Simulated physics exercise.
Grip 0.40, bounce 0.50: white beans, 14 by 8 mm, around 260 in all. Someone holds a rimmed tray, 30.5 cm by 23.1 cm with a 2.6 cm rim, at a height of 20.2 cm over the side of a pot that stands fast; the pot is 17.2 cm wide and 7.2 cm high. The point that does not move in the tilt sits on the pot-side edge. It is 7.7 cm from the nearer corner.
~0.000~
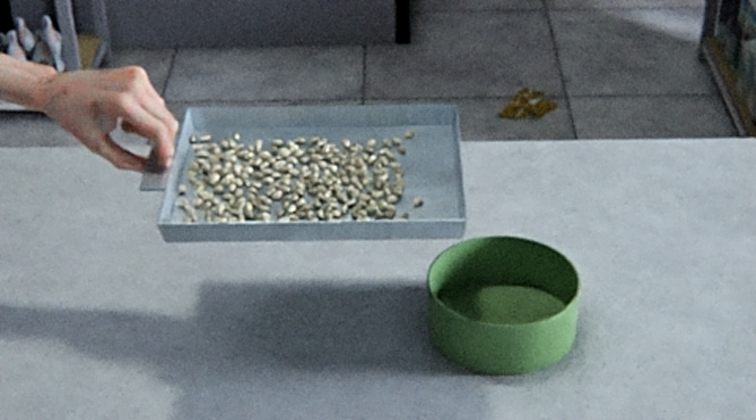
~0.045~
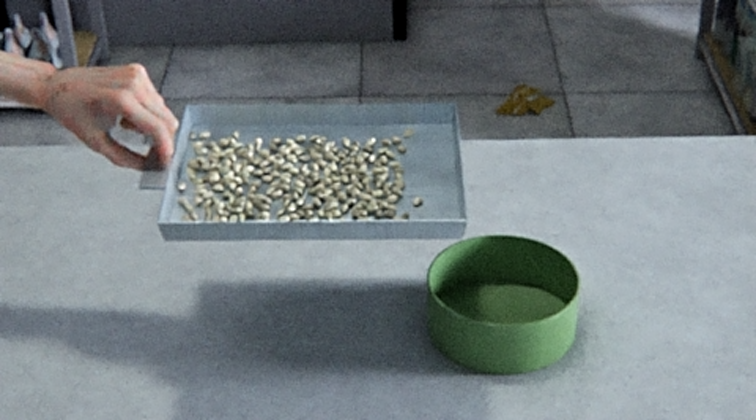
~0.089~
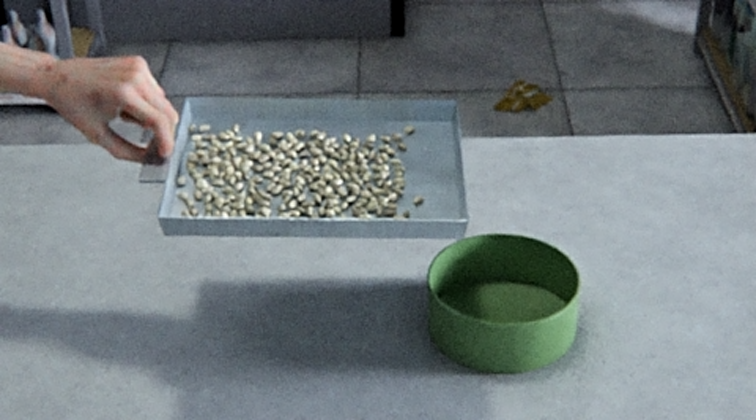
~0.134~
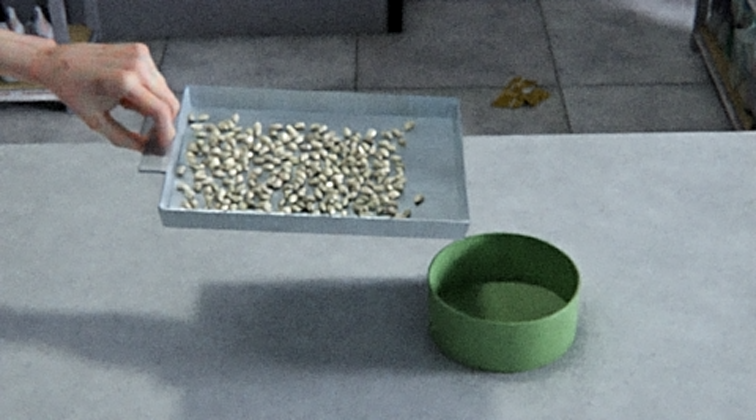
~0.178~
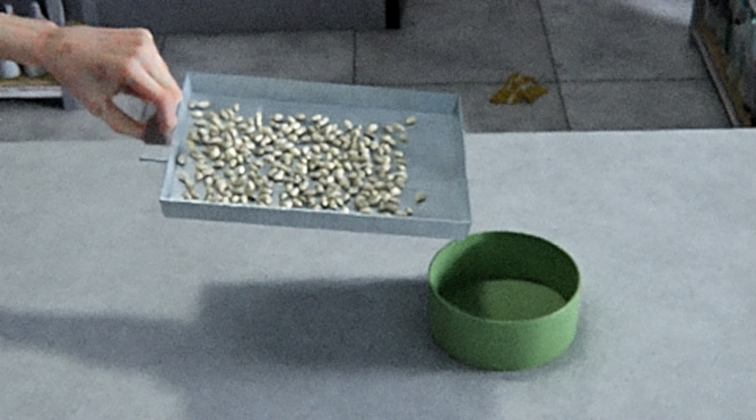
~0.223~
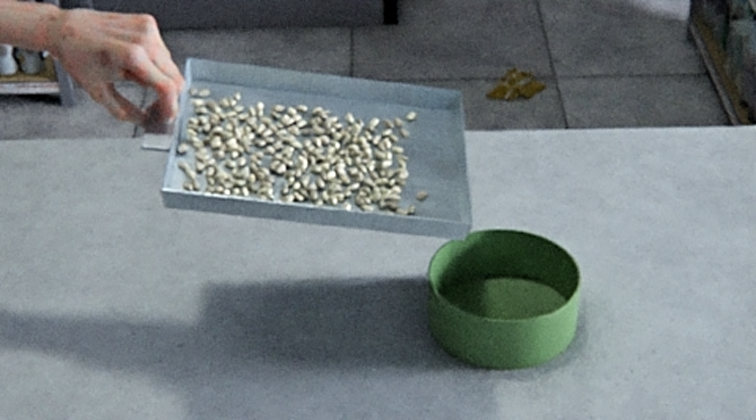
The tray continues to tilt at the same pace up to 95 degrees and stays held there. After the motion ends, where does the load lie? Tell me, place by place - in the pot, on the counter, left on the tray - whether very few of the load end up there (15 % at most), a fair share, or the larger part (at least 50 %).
Pot - a fair share, counter - the larger part, left on the tray - very few.
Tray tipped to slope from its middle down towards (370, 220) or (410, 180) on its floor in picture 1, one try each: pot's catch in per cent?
First try: About 0 percent; second try: About 70 percent.
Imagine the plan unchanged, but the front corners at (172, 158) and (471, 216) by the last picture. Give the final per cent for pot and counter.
Pot 65 % / counter 30 %.
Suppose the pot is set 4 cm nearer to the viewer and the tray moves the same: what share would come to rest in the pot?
In that case some 75 per cent.
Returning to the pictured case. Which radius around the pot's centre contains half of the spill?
I'd say close to 16 centimetres.
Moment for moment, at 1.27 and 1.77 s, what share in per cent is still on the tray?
I'd say roughly 65, then roughly 10.
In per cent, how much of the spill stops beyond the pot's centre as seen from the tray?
About 50 per cent.
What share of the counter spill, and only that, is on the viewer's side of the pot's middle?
Estimate: Close to 100 per cent of the pieces.
After 0.85 s, tilt 50 degrees; the tray holds 100 %, the pot 0 %.
Then, at 1.27 s, tilt 77 degrees; the tray holds 65 %, the pot 5 %.
After 1.77 s, tilt 95 degrees; the tray holds 10 %, the pot 20 %.
By 3.0 s all is still; pot 25 %, counter 75 %, tray 0 %.
